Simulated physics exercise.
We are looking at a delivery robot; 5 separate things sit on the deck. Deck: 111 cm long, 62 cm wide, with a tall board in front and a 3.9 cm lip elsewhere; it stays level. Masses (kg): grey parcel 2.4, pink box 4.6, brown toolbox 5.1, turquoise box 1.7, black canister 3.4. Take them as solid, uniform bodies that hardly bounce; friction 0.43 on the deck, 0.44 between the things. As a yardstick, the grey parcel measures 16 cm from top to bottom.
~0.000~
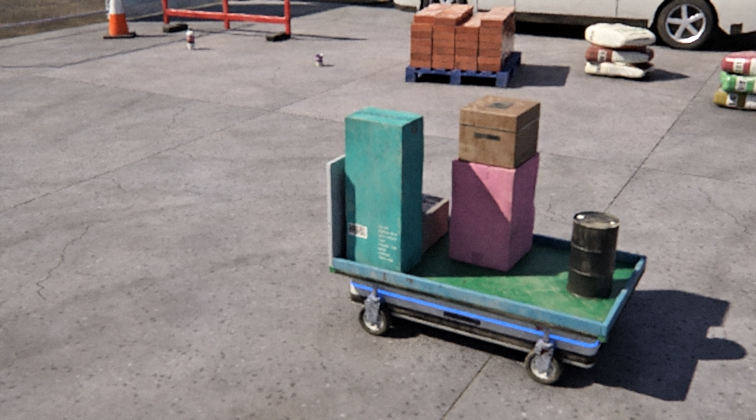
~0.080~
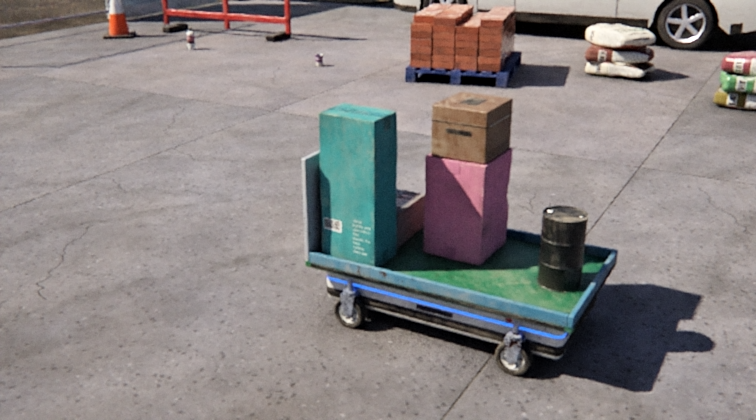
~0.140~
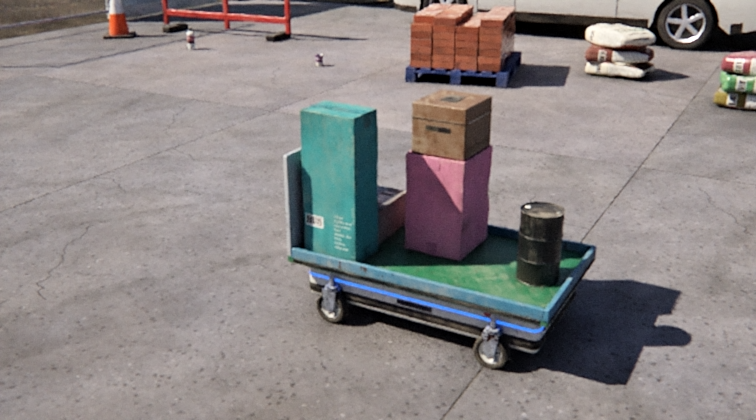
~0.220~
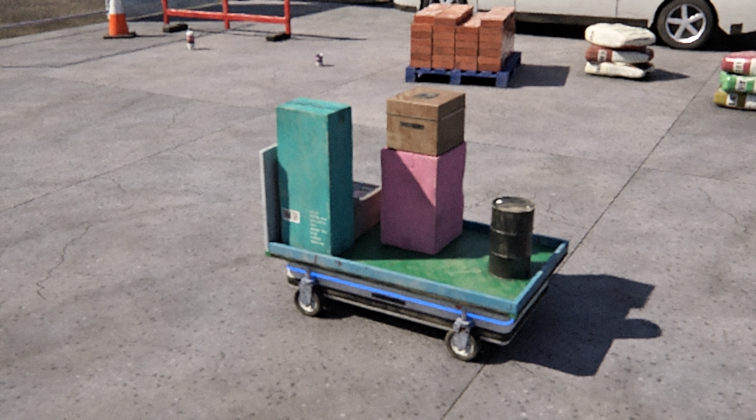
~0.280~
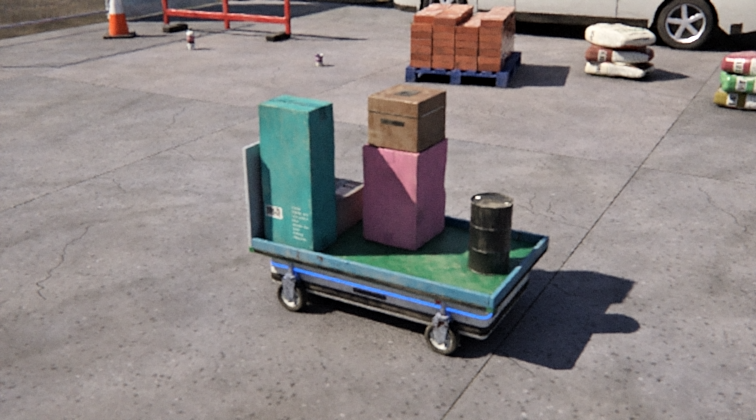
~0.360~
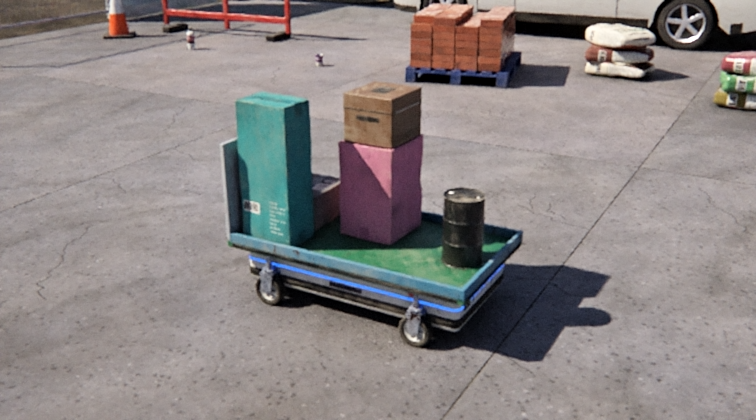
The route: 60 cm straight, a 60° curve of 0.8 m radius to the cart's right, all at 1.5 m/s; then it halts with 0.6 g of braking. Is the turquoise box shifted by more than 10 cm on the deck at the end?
The turquoise box ends elsewhere.
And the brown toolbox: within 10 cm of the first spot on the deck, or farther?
The brown toolbox gets shifted.
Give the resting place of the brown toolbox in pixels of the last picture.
Around (348, 88).
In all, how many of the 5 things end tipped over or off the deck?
In all, 2.
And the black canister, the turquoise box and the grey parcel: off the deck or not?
The black canister is still on the deck; the turquoise box finishes off the deck; the grey parcel is still on the deck.
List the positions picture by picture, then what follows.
In the first frame, 0 cm covered; turquoise box (384, 192).
In the second frame, 12 cm covered; brown toolbox (472, 127); black canister (562, 249).
In the third frame, 21 cm covered; pink box (448, 197).
In the fourth frame, 33 cm covered; brown toolbox (426, 120); black canister (511, 238).
In the fifth frame, 42 cm covered; pink box (405, 189).
In the sixth frame, 54 cm covered; turquoise box (276, 171); brown toolbox (383, 114).
By 0.66 s, 99 cm covered, turned 17°; turquoise box tilted 18° near (210, 142); grey parcel 6 cm from its spot; brown toolbox 4 cm from its spot.
By 0.96 s, 144 cm covered, turned 50°; turquoise box now off the deck; brown toolbox tilted 4°; pink box tilted 4°.
By 1.26 s, 186 cm covered, turned 60°; brown toolbox tilted 6°; pink box tilted 6°; grey parcel 3 cm from its spot.
By 1.66 s, 193 cm covered, turned 60°, stopped; brown toolbox tilted 20°; pink box tilted 13°; black canister 7 cm from its spot.
When it is over (2.8 s), off the deck, turquoise box; lying over on the deck, brown toolbox; the other 3 within 10 cm of the start. In the last view, turquoise box near (204, 178).
